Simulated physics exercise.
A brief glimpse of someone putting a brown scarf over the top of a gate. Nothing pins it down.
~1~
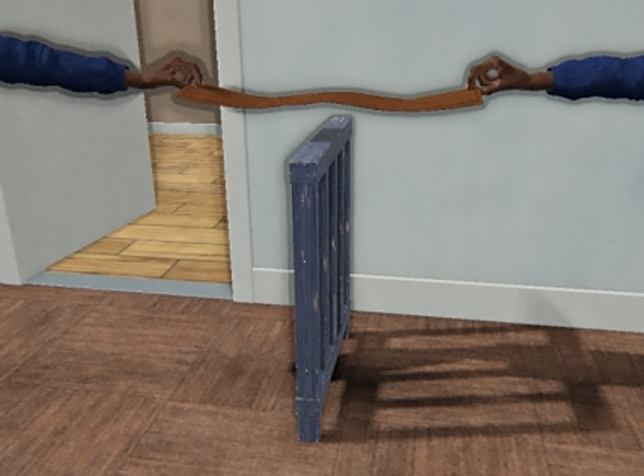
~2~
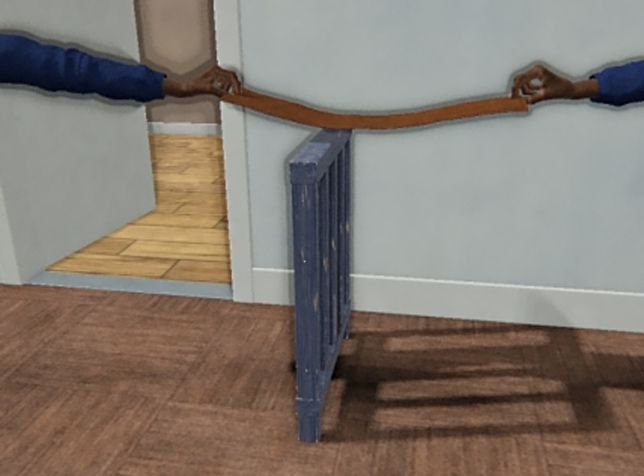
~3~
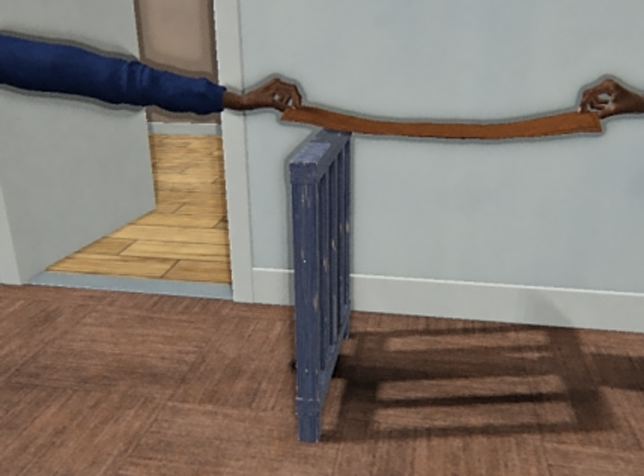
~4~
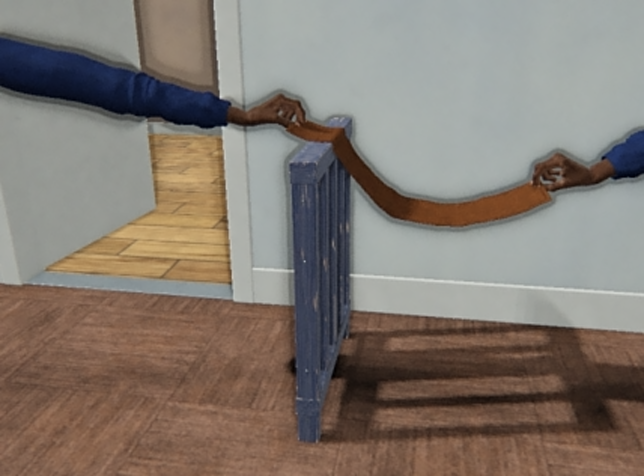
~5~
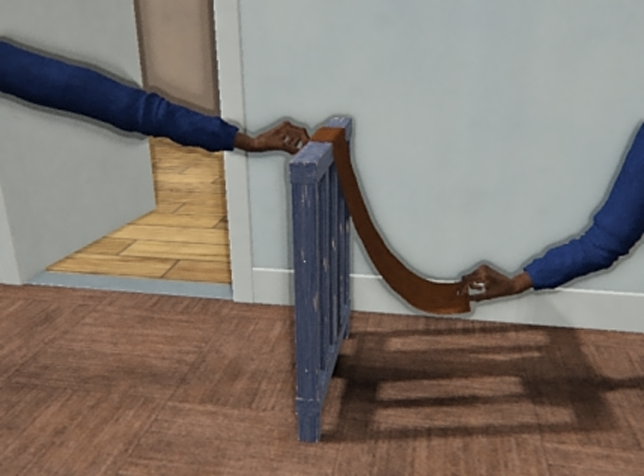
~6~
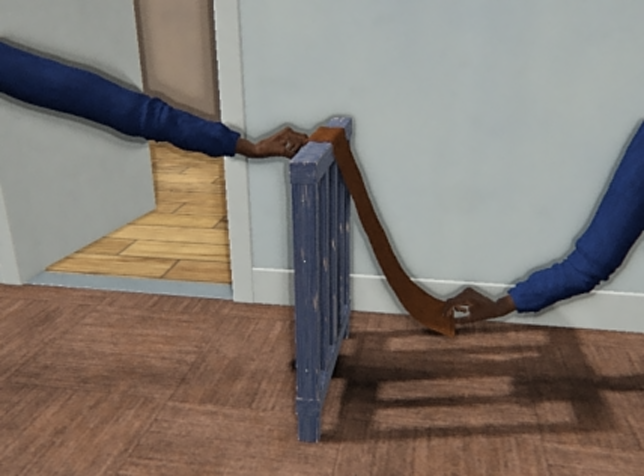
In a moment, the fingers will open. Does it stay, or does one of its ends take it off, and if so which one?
The right end takes it off.
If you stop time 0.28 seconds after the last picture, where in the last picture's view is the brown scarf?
Estimated position: About (371, 279).
Then, 0.28 s after the last picture, scarf clear of the top and falling near (371, 279).
Then, 0.52 s after the last picture, scarf in a heap on the floor near (370, 381).
At rest, scarf in a heap on the floor near (368, 384). The brown scarf is pulled rightwards.
